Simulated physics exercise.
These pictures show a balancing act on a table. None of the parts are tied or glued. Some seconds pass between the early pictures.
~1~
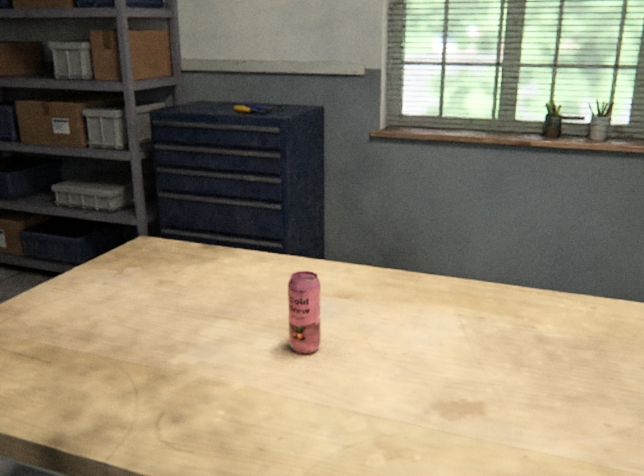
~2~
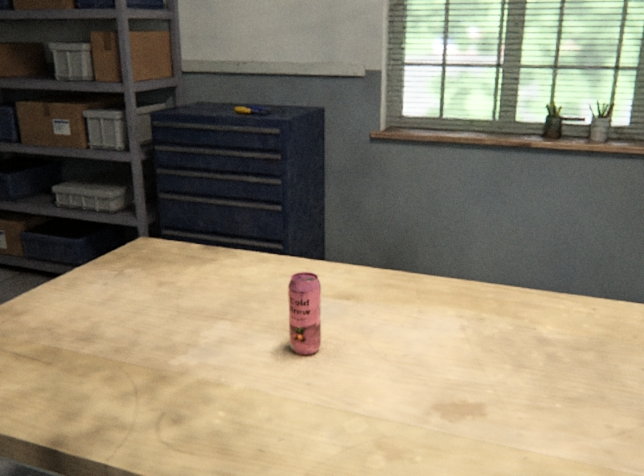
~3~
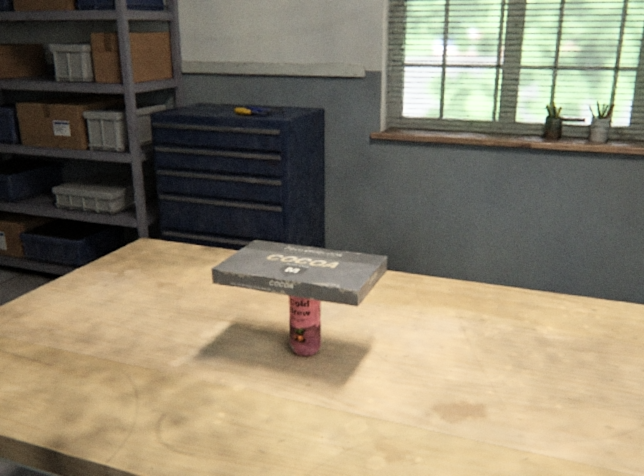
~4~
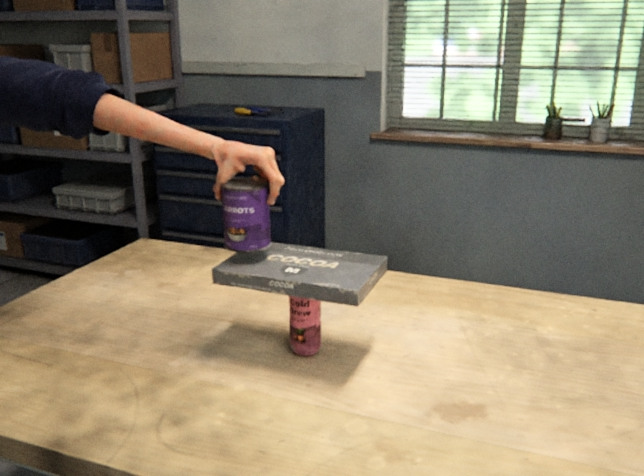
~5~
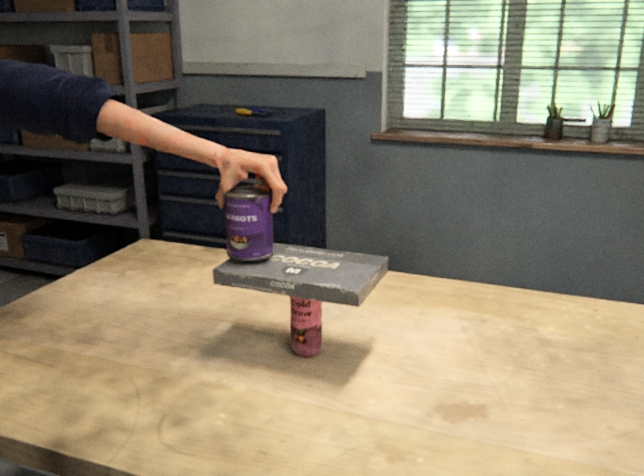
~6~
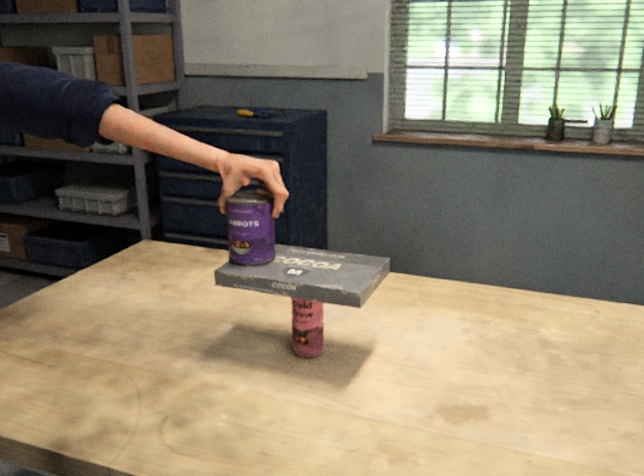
On a wooden table in a workshop, a pink can stands alone, and then a flat grey cocoa packet is seen resting across its top. A hand reaches in from the left with a purple tin, lowers it slightly onto the packet's left side and keeps hold of it.
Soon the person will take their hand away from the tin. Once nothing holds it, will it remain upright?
No, it falls.
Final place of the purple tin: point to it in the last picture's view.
It finishes at about (191, 319).
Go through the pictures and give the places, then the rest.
The last thing is not in view yet, in the first picture.
The last thing is not in view yet, in the second picture.
The last thing is not in view yet; grey packet (301, 270), in the third picture.
On its way; purple tin (247, 214); grey packet (302, 270), in the fourth picture.
On its way; purple tin (249, 223); grey packet (302, 270), in the fifth picture.
Set down, still held; purple tin (251, 227); grey packet (304, 272), in the sixth picture.
Then, 0.30 s later than the last frame, purple tin now fallen; grey packet tilted by 50°.
Then, 0.50 s later than the last frame, grey packet on its side.
Then, 1.00 s later than the last frame, grey packet now fallen.
When it is over, fallen, grey packet and purple tin; pink can as before. End places, in pixels of the last picture, purple tin near (191, 318). The stack comes apart.
